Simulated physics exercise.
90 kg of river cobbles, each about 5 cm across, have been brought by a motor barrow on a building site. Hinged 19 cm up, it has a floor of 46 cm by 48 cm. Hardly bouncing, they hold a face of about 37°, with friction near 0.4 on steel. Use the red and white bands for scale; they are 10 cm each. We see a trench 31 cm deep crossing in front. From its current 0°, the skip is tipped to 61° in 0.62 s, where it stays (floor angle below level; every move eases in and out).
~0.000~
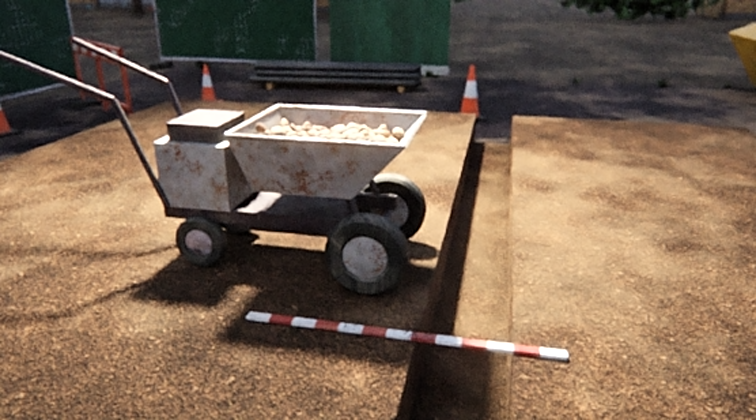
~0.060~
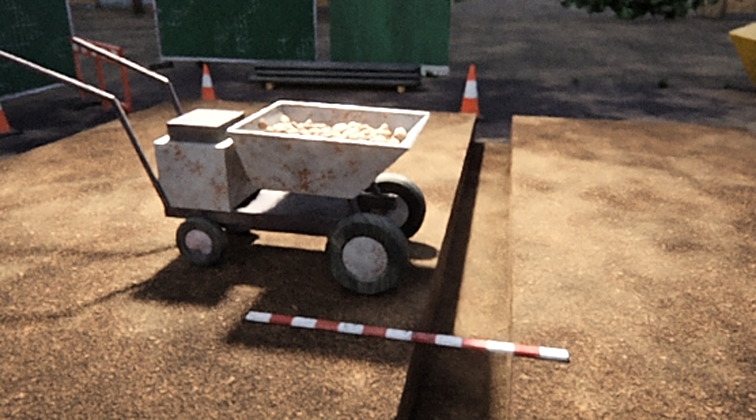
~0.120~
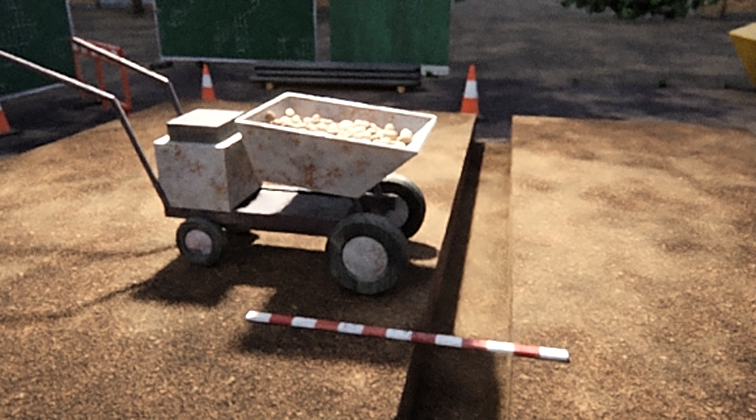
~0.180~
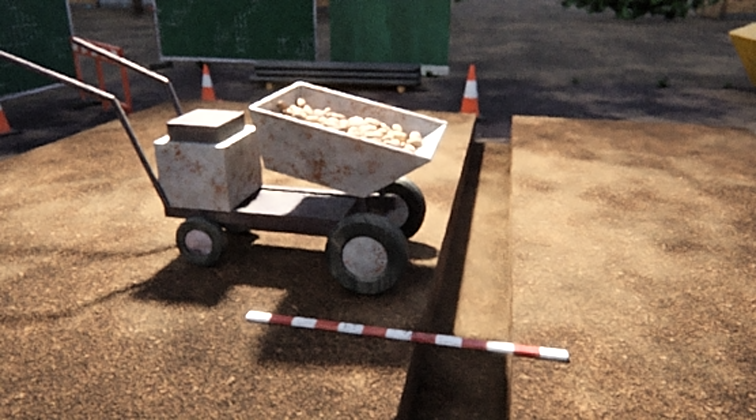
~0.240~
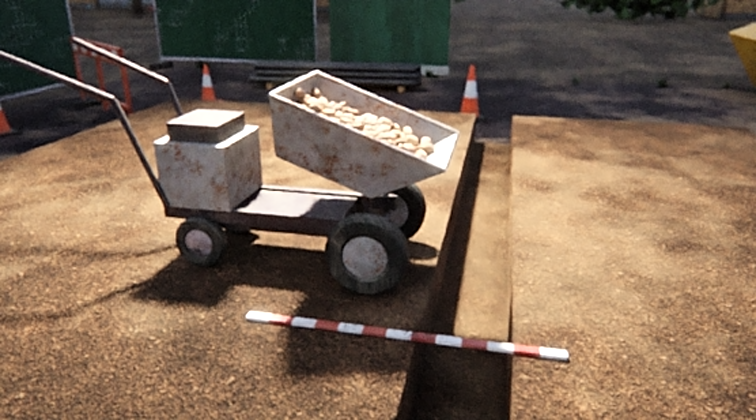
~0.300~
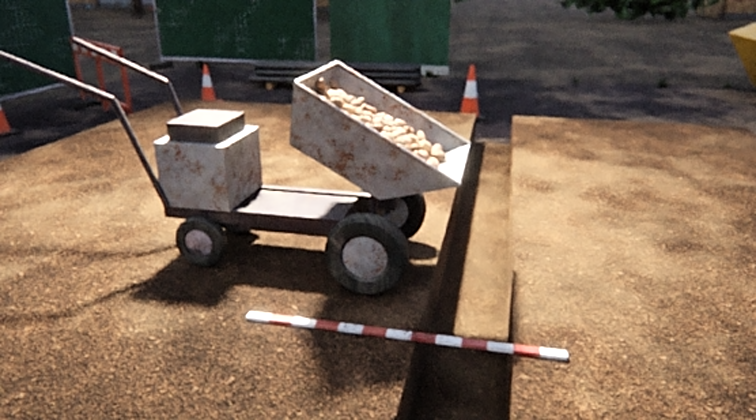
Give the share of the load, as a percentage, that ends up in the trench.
34 %.
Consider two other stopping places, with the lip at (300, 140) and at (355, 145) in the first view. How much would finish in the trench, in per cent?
About 80 per cent first, then about 75 per cent.
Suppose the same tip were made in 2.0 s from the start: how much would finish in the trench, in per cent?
It would come to roughly 55 per cent.
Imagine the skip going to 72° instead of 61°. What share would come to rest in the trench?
About 15 per cent would end up in the trench.
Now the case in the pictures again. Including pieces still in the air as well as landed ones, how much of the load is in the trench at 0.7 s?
At that moment: Approx. 5 %.
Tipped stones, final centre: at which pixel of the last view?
Look at roughly (549, 278).
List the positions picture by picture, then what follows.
In the first frame, the skip is at 0°, its lip at (405, 147); the top of the load is at (341, 133).
In the second frame, the skip is at 2°, its lip at (408, 148); the top of the load is at (306, 130); the stones move at 0.4 m/s on average.
In the third frame, the skip is at 6°, its lip at (418, 153); the top of the load is at (295, 123); the stones move at 0.8 m/s on average.
In the fourth frame, the skip is at 12°, its lip at (431, 160); the top of the load is at (303, 113); the stones move at 1.0 m/s on average.
In the fifth frame, the skip is at 20°, its lip at (445, 171); the top of the load is at (315, 103); the stones move at 1.2 m/s on average.
The sixth frame shows lip at (460, 185), floor tilted 29°, highest stones at (332, 93); the stones move at 1.3 m/s on average.
After 0.5 s the floor is at 51°; 100 % in the skip; the foremost stones are at (463, 192).
After 0.7 s the floor is at 61°; 87 % in the skip, 6 % in the trench, 8 % past the trench; the foremost stones are at (541, 251).
After 1.1 s the floor is at 61°; 33 % in the skip, 6 % in the trench, 61 % past the trench; the foremost stones are at (678, 300).
After 3.0 s the floor is at 61°; 0 % in the skip, 34 % in the trench, 66 % past the trench; the foremost stones are past the picture's edge.
